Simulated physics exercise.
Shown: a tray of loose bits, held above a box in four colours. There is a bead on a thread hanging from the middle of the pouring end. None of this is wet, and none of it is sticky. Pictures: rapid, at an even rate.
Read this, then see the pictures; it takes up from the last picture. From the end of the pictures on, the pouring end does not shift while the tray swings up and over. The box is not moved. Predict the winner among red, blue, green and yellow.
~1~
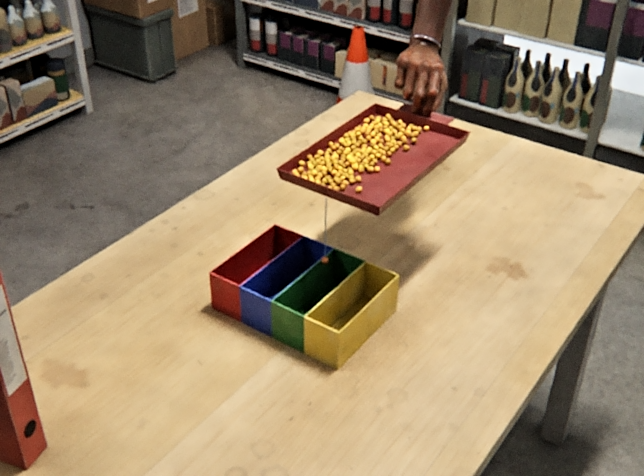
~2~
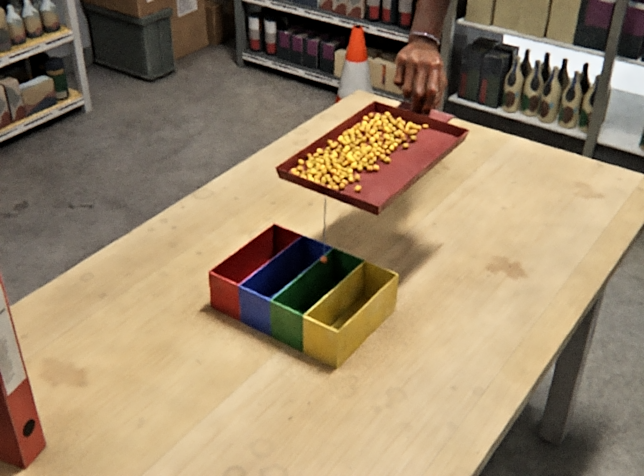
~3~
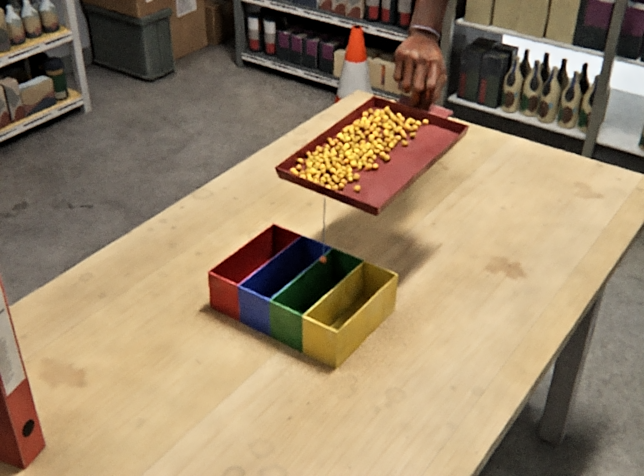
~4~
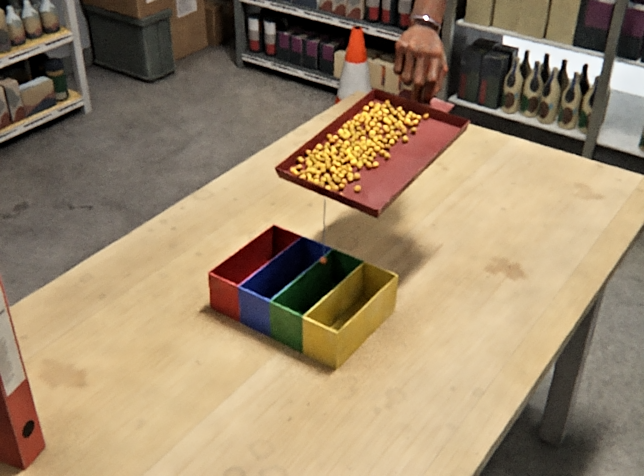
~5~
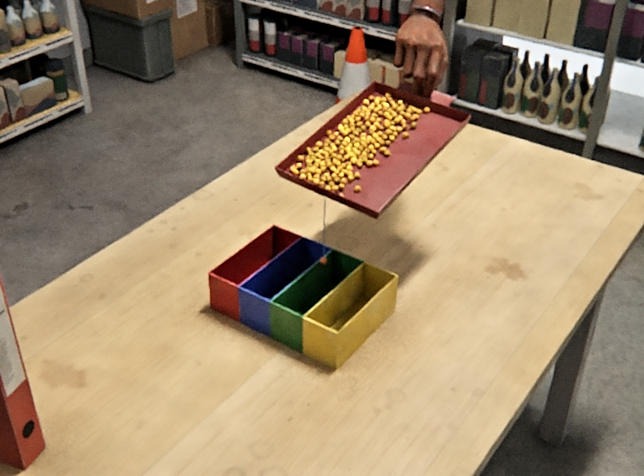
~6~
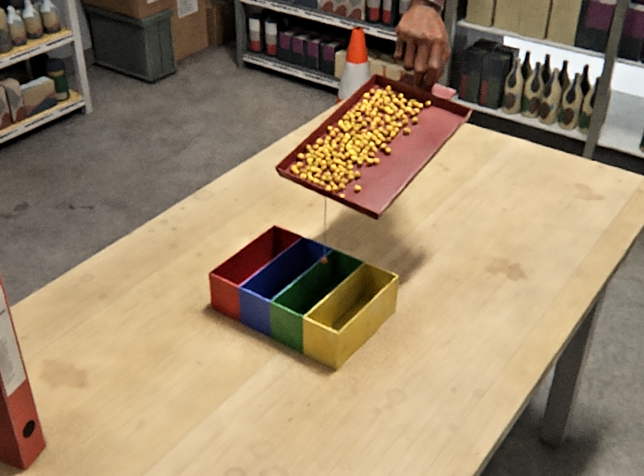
I would say yellow.
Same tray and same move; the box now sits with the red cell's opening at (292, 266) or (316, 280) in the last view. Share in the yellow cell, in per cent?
You'd get 10 in a hundred the first time and 0 in a hundred the second.
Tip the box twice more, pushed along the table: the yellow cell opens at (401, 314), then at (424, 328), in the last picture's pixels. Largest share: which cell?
Attempt 1 - the green cell; attempt 2 - the blue one.
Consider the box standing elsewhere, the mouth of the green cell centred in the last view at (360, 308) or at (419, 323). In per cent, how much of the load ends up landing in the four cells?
About 100 in a hundred, then about 90 in a hundred.
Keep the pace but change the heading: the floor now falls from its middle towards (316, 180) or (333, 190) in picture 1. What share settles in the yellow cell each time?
About 0 % and 20 %.
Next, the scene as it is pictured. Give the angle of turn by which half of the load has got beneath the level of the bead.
95° or so.
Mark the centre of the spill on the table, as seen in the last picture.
The centre sits close to (397, 370).
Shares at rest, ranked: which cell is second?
Rank two - the green one.
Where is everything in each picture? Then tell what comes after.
The first frame shows corners of the pouring end at (280, 168) and (379, 205), level; middle of the load at (354, 153), puffed corn balls; bead on its thread at (325, 260); red cell at (226, 294); blue cell at (256, 308); green cell at (288, 323); yellow cell at (322, 340).
The second frame shows corners of the pouring end at (279, 167) and (378, 204), level; middle of the load at (353, 151).
The third frame shows corners of the pouring end at (278, 167) and (377, 205), tipped barely, lowest at the right corner; middle of the load at (353, 149).
The fourth frame shows corners of the pouring end at (278, 167) and (377, 207), tipped a little, lowest at the right corner; middle of the load at (353, 146).
The fifth frame shows corners of the pouring end at (278, 167) and (377, 209), tipped a little, lowest at the right corner; middle of the load at (353, 143).
The sixth frame shows corners of the pouring end at (279, 167) and (378, 211), tipped a little, lowest at the right corner; middle of the load at (354, 140); red cell at (225, 294); blue cell at (255, 309); green cell at (287, 324); yellow cell at (321, 340).
Soon after the last picture, tray tipped steeply; nearly all on the tray; a stray few falling or outside the box.
A little later, tray tipped right over; about a third on the tray; about a quarter in the yellow cell; a small part in the green cell; about a third falling or outside the box.
Later still, tray tipped past a quarter turn; about two thirds in the yellow cell; about a quarter in the green cell; a small part falling or outside the box.
At rest, tray tipped past a quarter turn; about two thirds in the yellow cell; about a quarter in the green cell; none in the blue cell; none in the red cell; a small part outside the box.
